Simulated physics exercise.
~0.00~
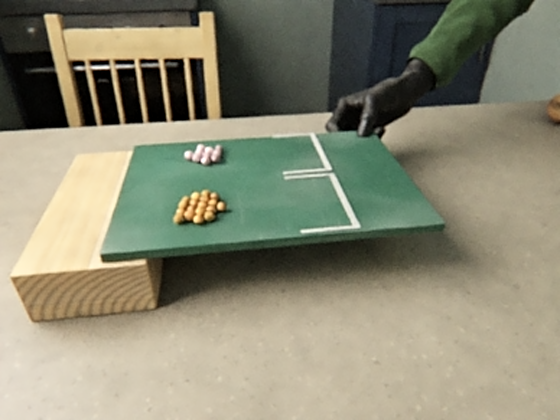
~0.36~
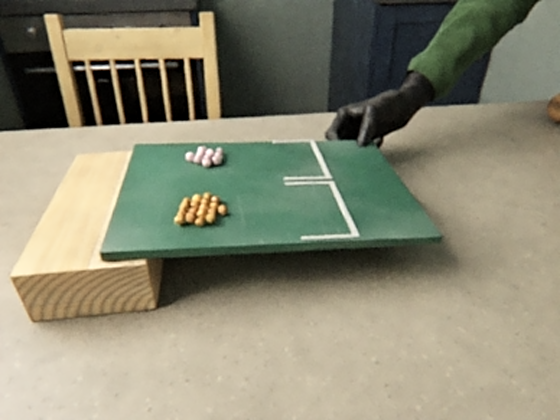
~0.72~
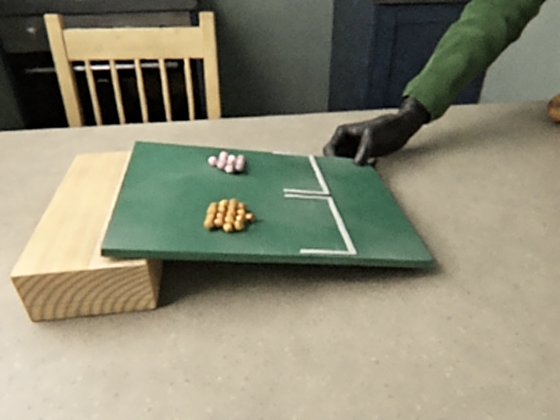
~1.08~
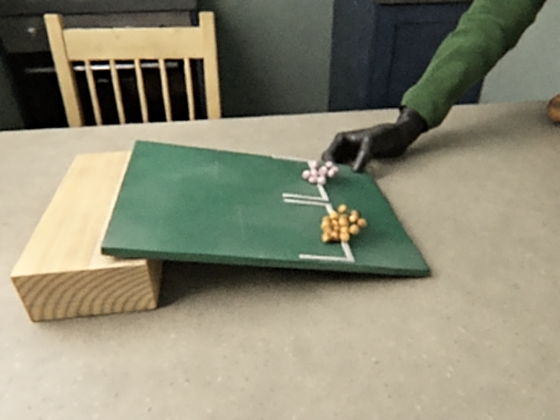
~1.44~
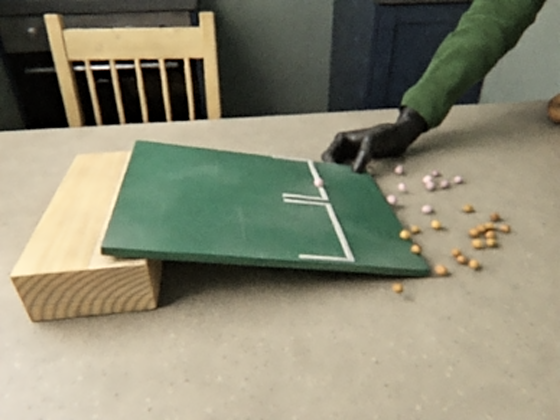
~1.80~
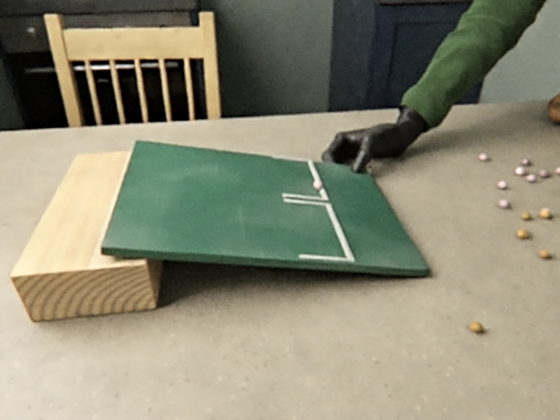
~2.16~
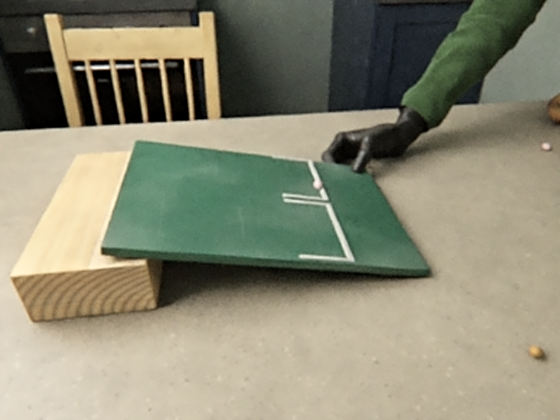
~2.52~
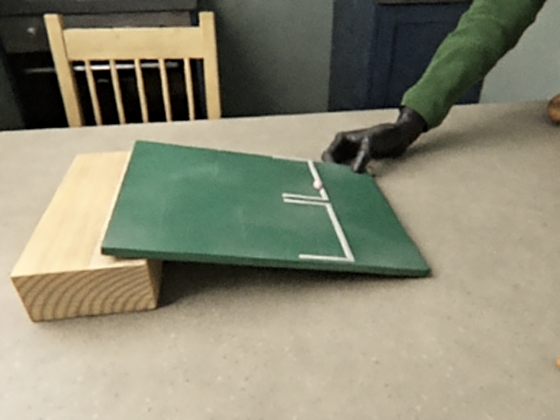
A dark-gloved hand in a green sleeve holds the far right edge of a green board on a grey tabletop, seen from slightly above, with a wooden chair behind. The board's left end rests on a pale wooden block, and it carries a pink cluster of small balls at the back, an orange one nearer, and white strips toward the right. The hand lowers the right end, and both clusters slide right. They pass the strips, spill off the board and scatter across the table. Nearly all roll out of view, leaving one pink ball at the far strip while the hand stays on the tilted board.
